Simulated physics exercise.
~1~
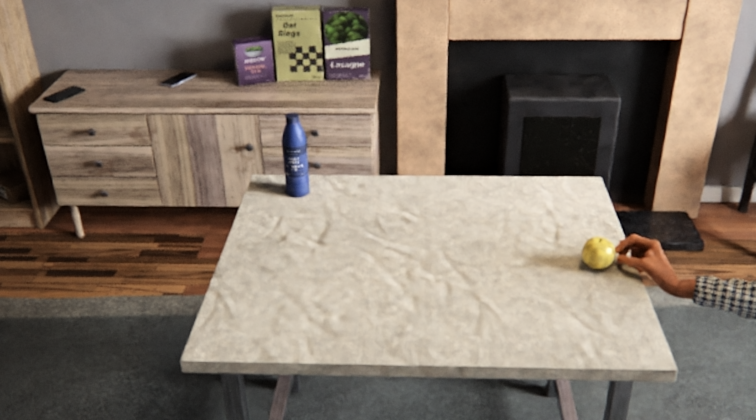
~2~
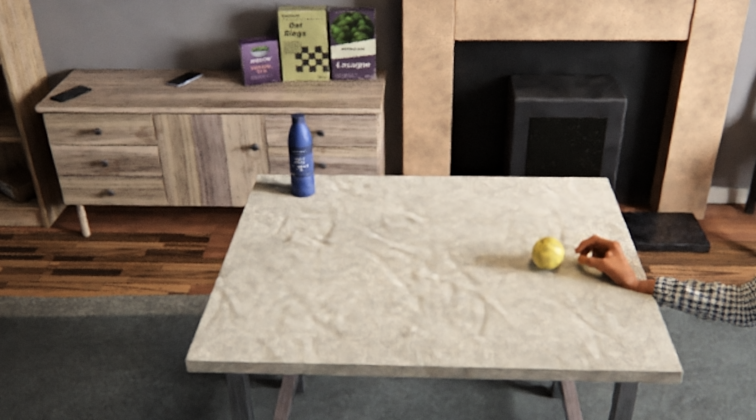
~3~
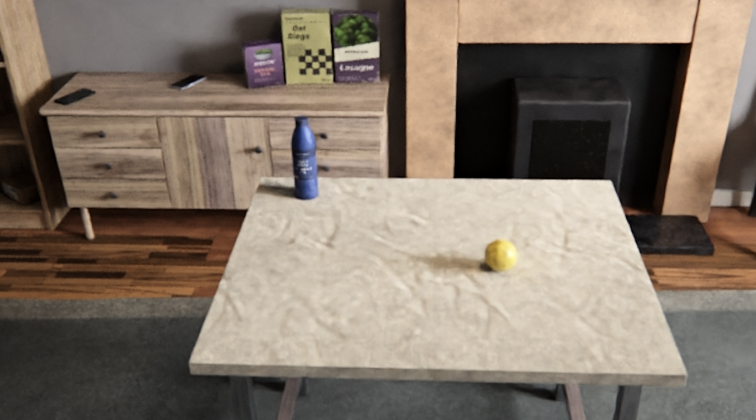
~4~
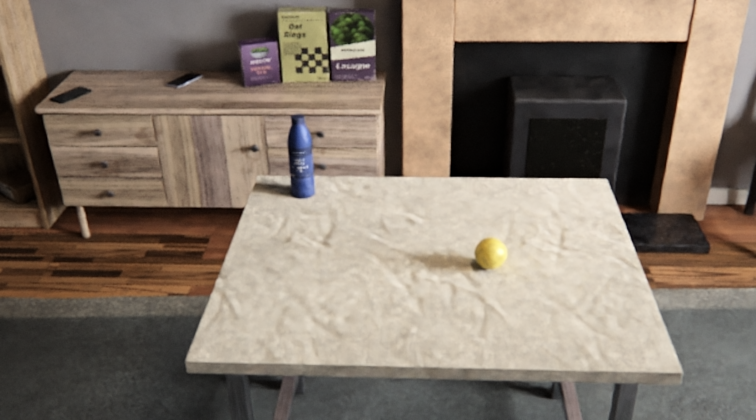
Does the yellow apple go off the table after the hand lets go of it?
No, the yellow apple moves left across the tabletop, slows down and is still on the table at the end.
